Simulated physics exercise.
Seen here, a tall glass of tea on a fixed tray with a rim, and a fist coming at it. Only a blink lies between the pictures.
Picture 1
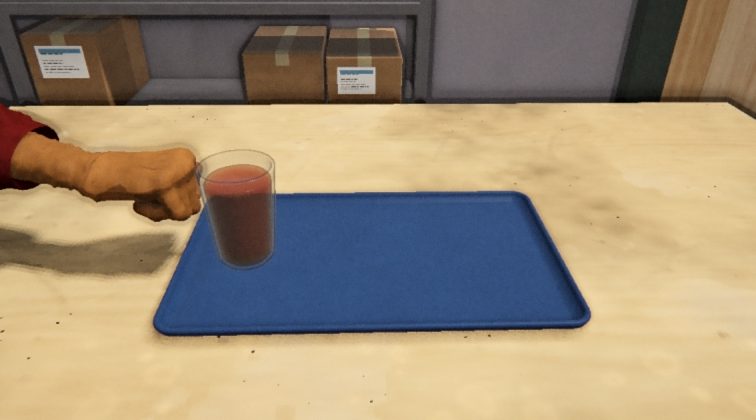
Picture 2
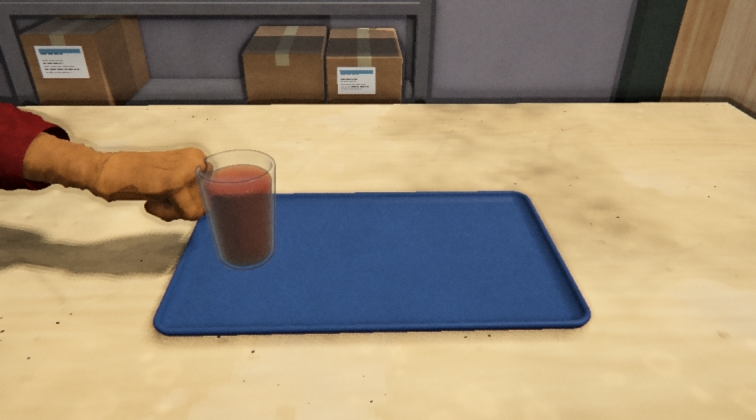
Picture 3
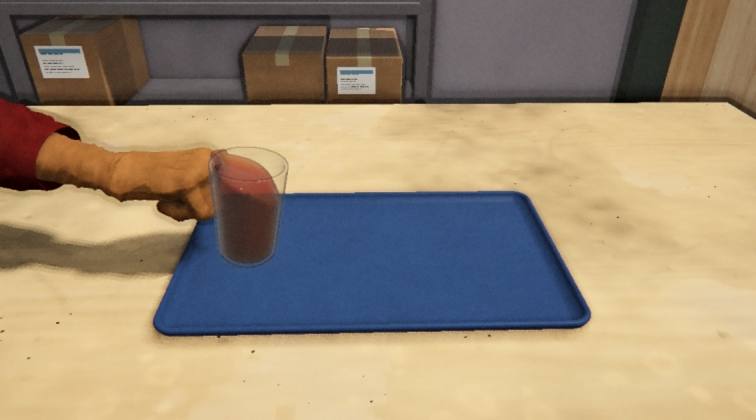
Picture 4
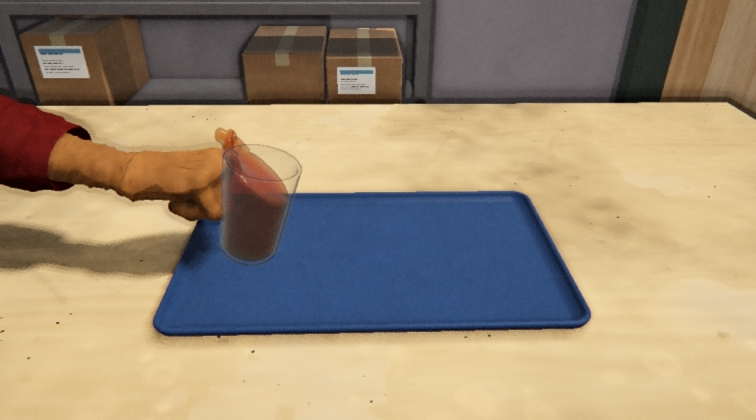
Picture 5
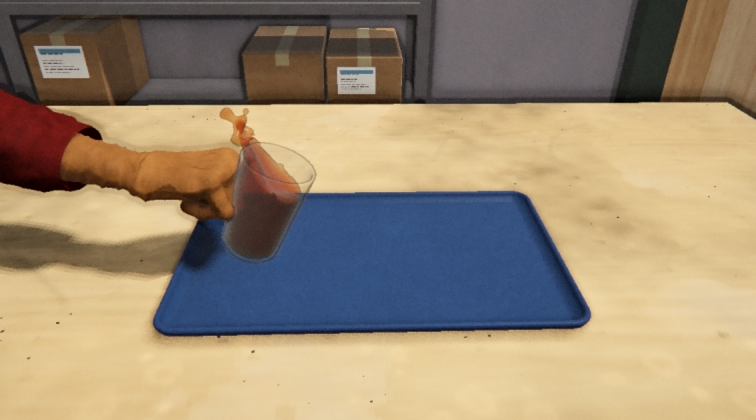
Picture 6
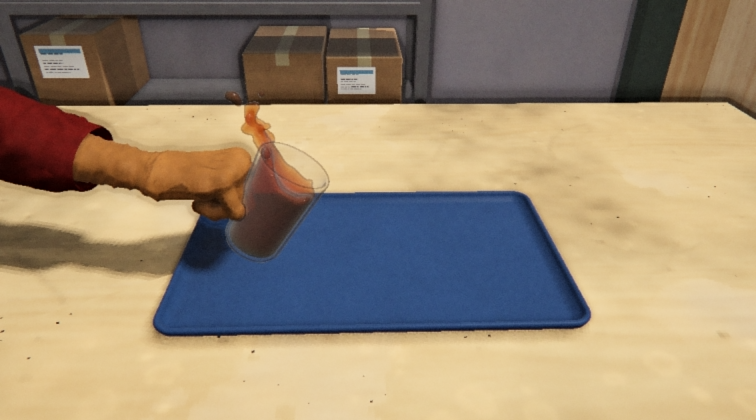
An orange-gloved fist pushed against a clear glass of red liquid on a blue tray, tilting it steadily to the right as the liquid sloshed and some splashed up over the left rim.
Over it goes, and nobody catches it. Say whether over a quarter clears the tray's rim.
As it turns out, over a quarter gets off the tray.
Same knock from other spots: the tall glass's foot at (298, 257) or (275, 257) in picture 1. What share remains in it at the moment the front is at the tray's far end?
The first gives 50 %, the second 45 %.
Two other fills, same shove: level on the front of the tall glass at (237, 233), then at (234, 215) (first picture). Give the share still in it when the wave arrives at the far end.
First some 45, then 45 per cent.
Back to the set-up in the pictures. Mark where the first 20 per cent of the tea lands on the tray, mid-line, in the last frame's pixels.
Near (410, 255).
A moment on, the tall glass lies on its side and 66 per cent is in the glass, 12 on the tray and 22 above or beyond its rim.
Next, the tall glass lies on its side and 33 per cent is in the glass, 48 on the tray and 19 above or beyond its rim.
Then the tall glass lies on its side and 19 per cent is in the glass, 42 on the tray and 38 above or beyond its rim.
Later the tall glass lies on its side and 10 per cent is in the glass, 34 on the tray and 56 above or beyond its rim.
Finally, 45 per cent is held by tray and glass, 55 is off the tray.
